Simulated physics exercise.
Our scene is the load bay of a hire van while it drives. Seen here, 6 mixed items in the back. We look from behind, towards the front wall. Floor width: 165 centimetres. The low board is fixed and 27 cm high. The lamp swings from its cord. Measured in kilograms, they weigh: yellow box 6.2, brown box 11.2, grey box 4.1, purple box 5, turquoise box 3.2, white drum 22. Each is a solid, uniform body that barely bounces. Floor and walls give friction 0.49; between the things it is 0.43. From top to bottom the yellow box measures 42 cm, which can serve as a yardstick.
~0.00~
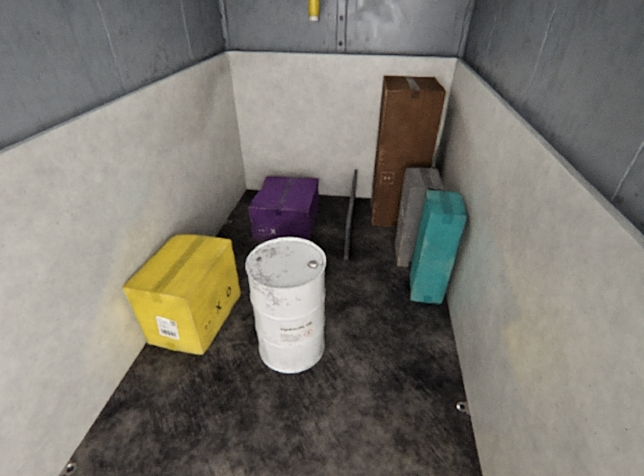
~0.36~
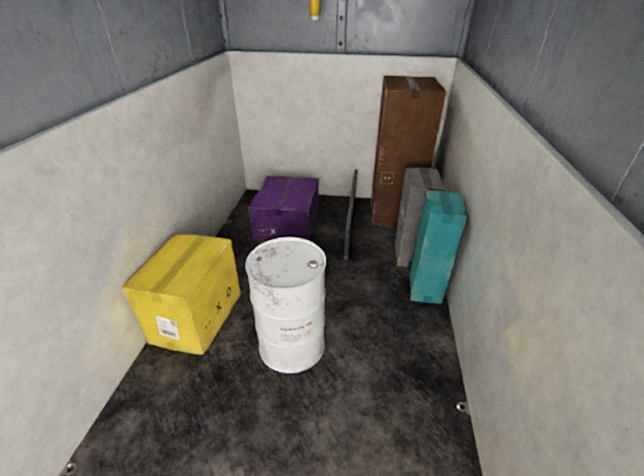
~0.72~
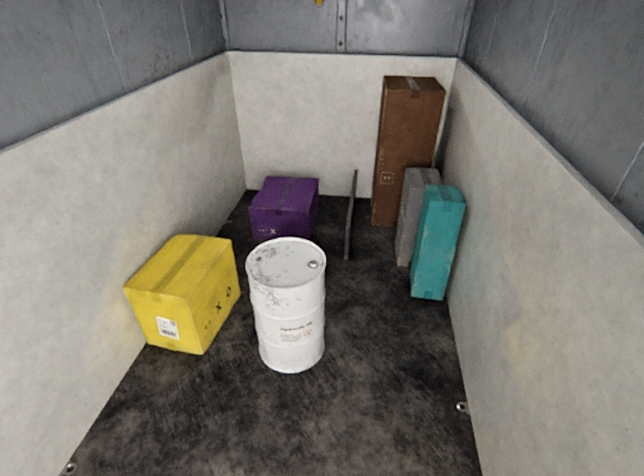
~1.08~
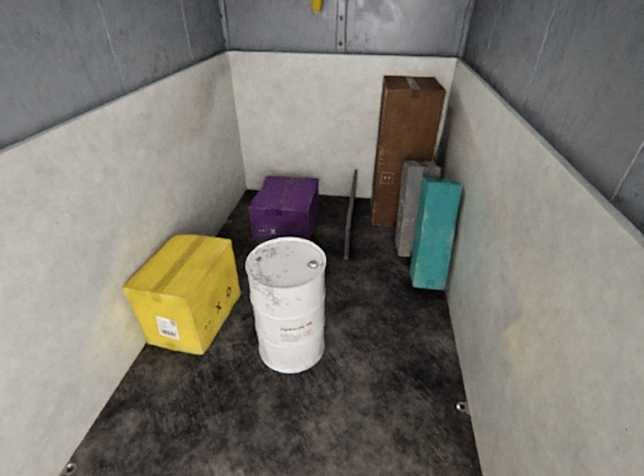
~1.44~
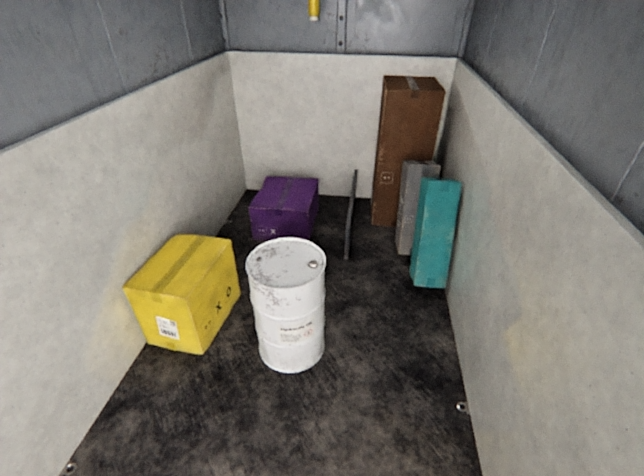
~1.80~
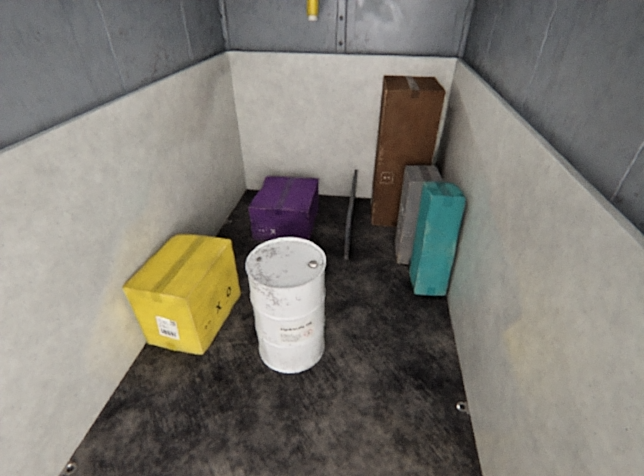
The turquoise box on the right of the van's load bay starts upright, then leans away toward the front wall, and the grey box behind it leans too. Both then rock partway back toward upright, while the brown, purple and yellow boxes and the white drum stay still.
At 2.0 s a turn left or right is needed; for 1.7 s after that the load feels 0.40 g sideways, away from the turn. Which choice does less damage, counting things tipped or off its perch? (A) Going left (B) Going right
Going left.
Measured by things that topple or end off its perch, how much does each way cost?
Left: 0; right: 3.
Turning left. Around 1.90 s, no push; grey box at 3° to upright; turquoise box shifted 2 cm.
Around 2.50 s, load feels 0.40 g right; turquoise box at 11° to upright; grey box shifted 5 cm.
Around 2.80 s, load feels 0.40 g right; grey box shifted 8 cm; turquoise box shifted 5 cm.
Finally (4.2 s), all 6 still in place (within 15 cm). In the last view, yellow box near (190, 291), brown box near (402, 155).
Turning right instead, brown box, grey box and turquoise box tipped over or off its perch, 3 of 6 in all.
